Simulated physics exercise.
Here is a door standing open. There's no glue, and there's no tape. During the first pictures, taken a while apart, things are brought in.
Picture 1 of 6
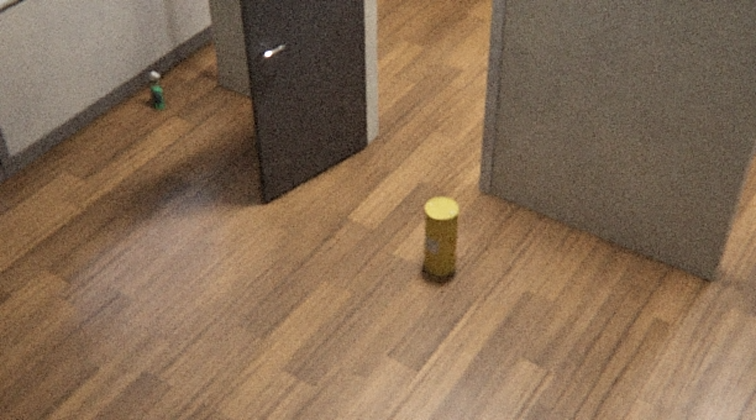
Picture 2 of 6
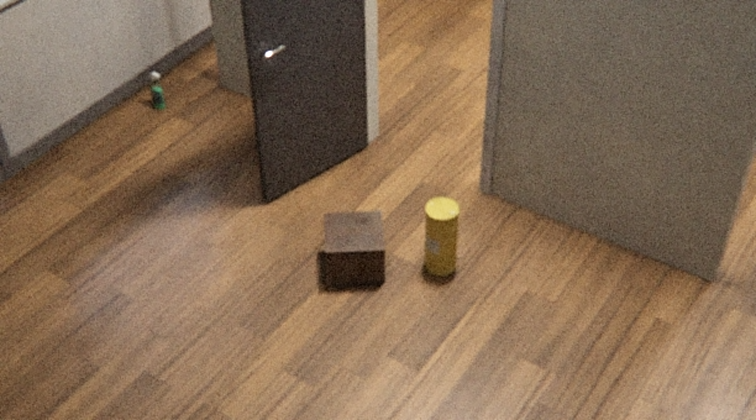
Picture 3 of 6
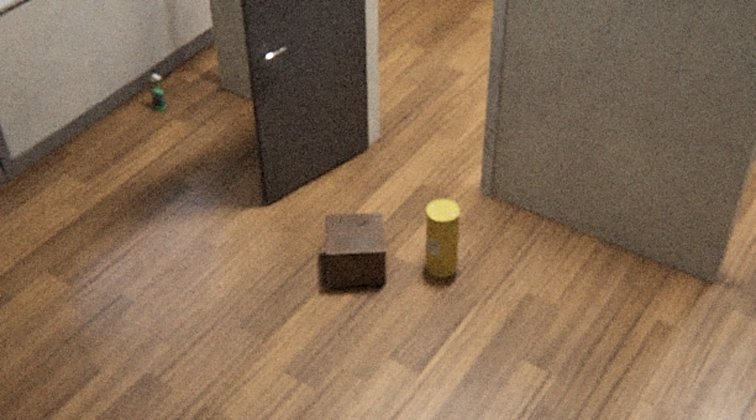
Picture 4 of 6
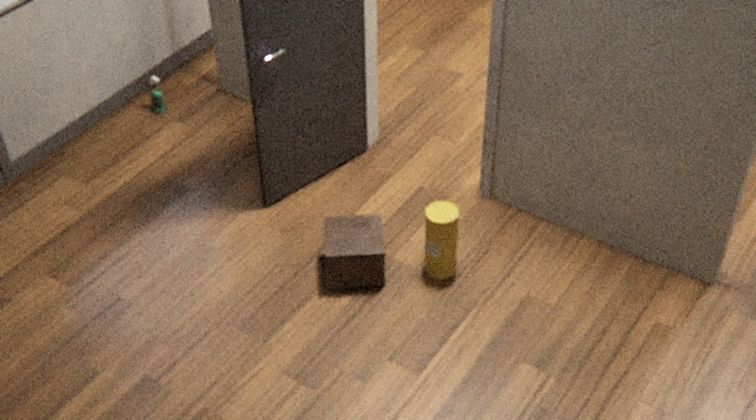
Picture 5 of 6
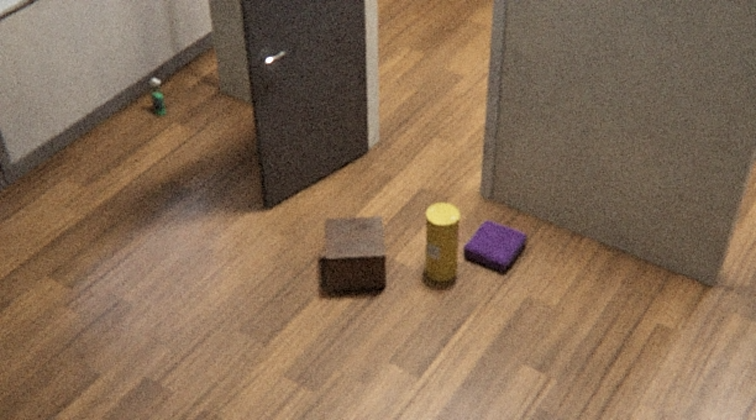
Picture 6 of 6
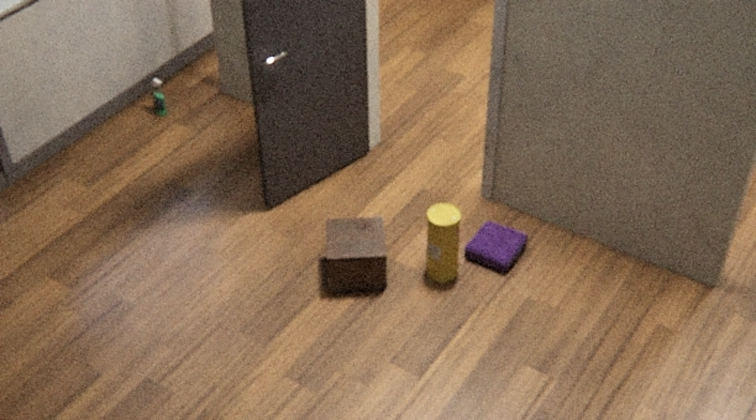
Nothing is seen travelling across the wood floor, but a brown box appears left of a yellow canister, and later a purple cushion appears to its right. The room is viewed from above, with a dark door standing open and still, a grey partition at right, and a small green bottle by the left wall. The view shifts only very slightly, and no people are seen.
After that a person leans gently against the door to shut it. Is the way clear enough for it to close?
The door's path stays clear.
Then, 0.70 s later than the last frame, door at 83°.
Then, 1.30 s later than the last frame, door at 50°.
Then, 1.90 s later than the last frame, door at 16°.
When it is over, door at 0°; all 3 as before. End places, in pixels of the last picture, purple cushion near (496, 246).
